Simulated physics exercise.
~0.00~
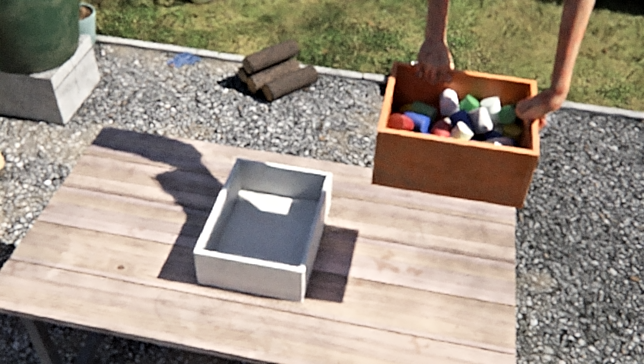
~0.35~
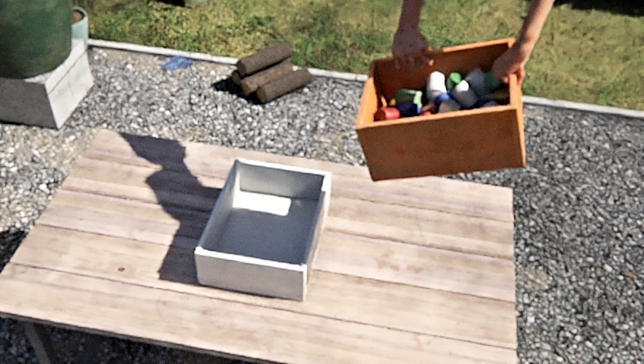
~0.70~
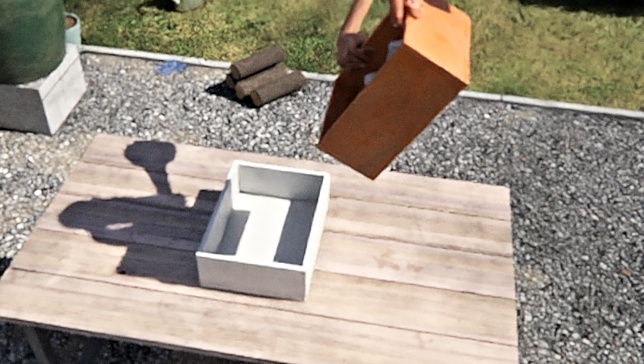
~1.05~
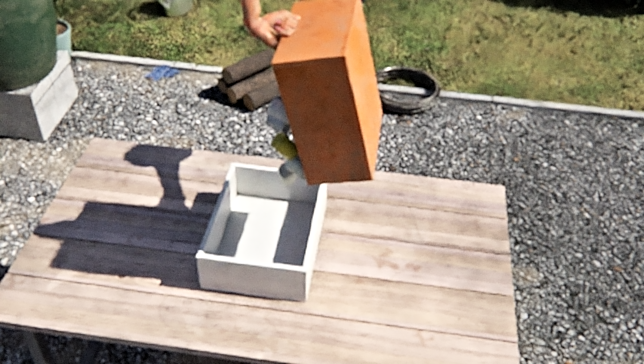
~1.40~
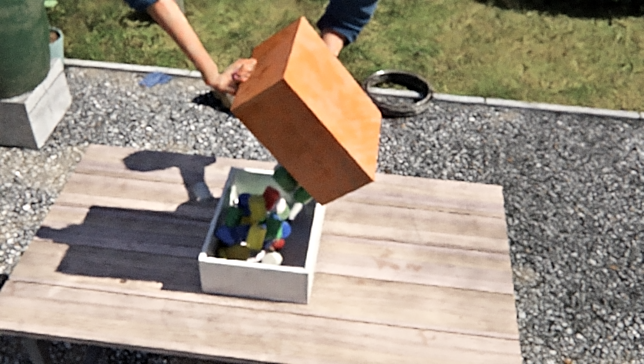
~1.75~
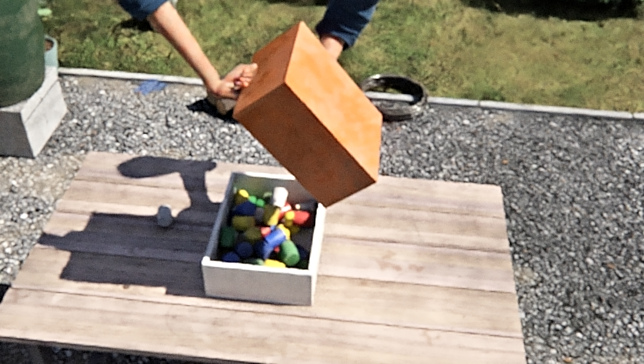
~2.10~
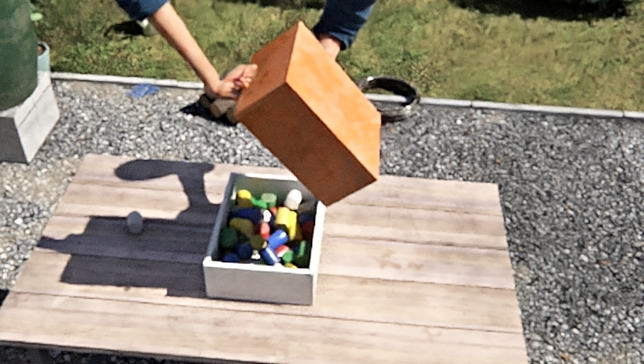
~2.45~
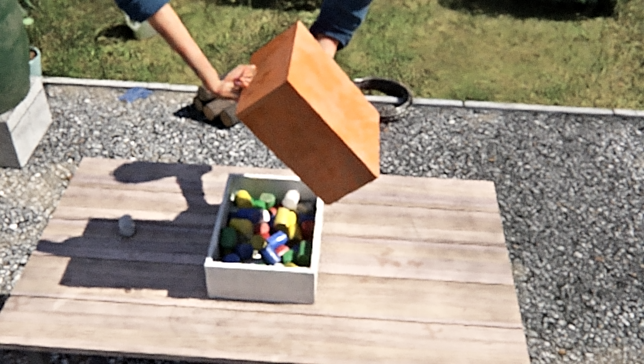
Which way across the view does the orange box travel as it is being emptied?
The orange box moves to the left, from the right side of the table to a place over the white tray.
